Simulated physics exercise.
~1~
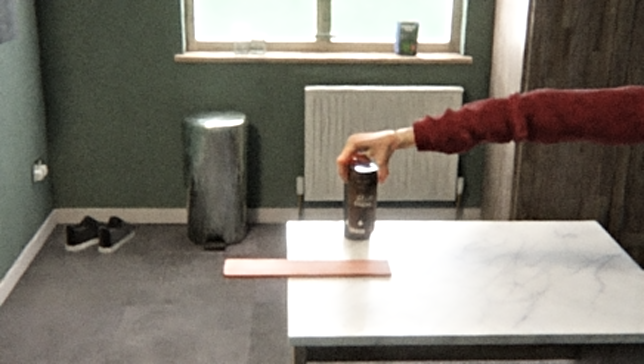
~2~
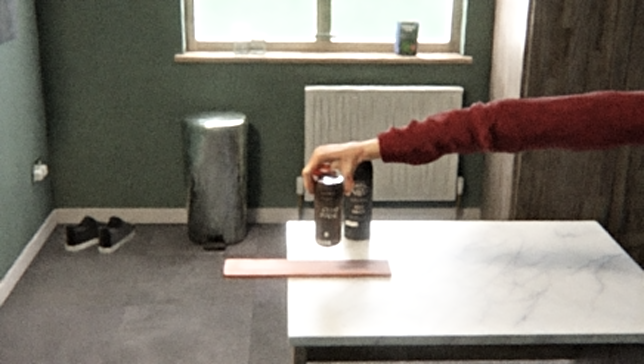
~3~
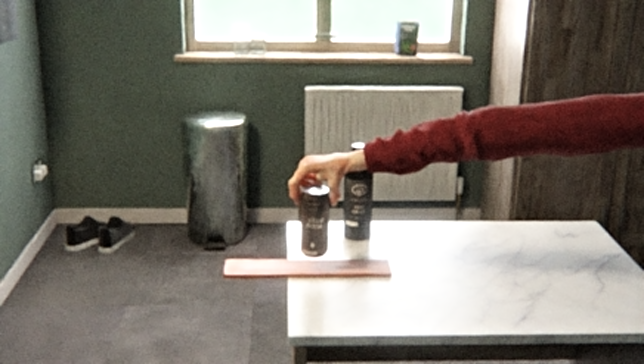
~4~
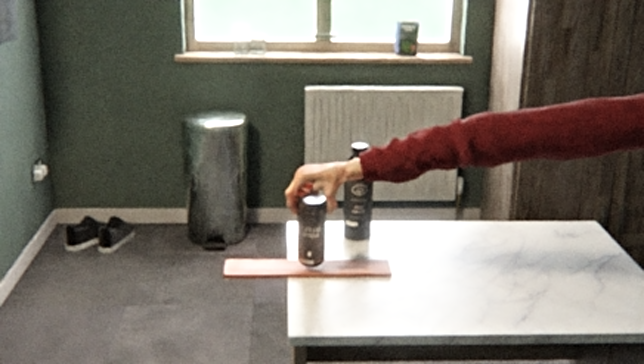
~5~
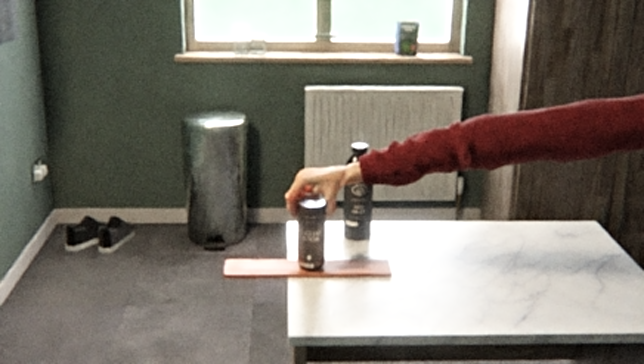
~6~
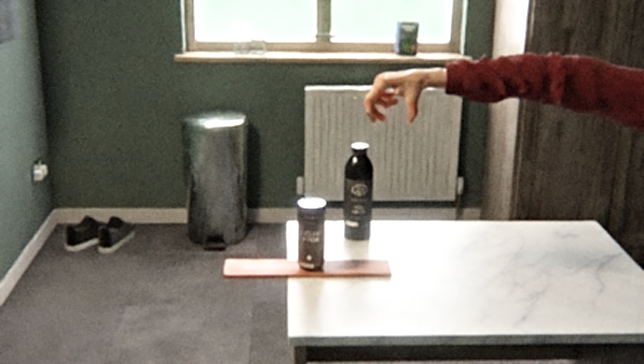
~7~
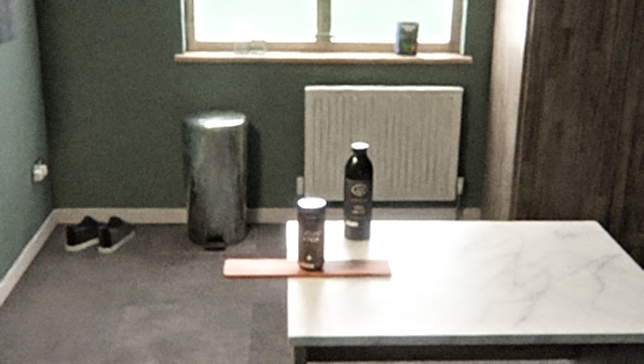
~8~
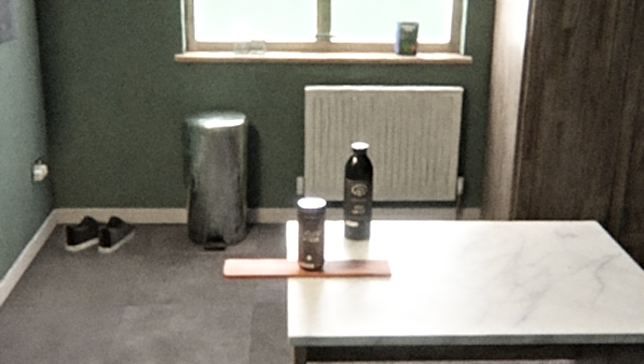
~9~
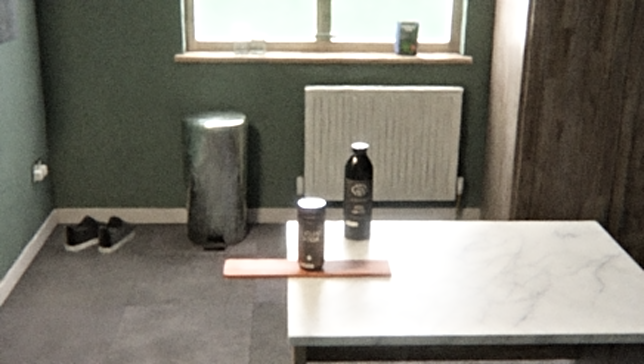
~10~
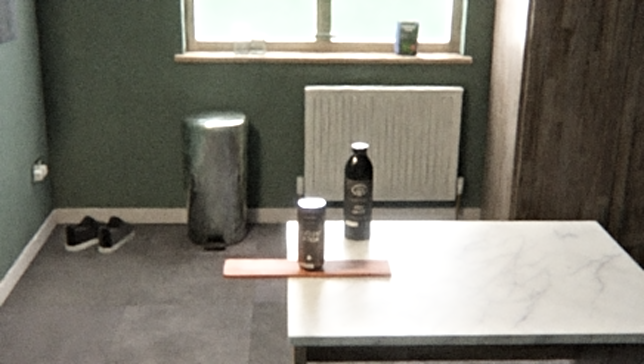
A hand setting a brown can on an orange board overhanging a table edge, then letting go, everything staying in place.
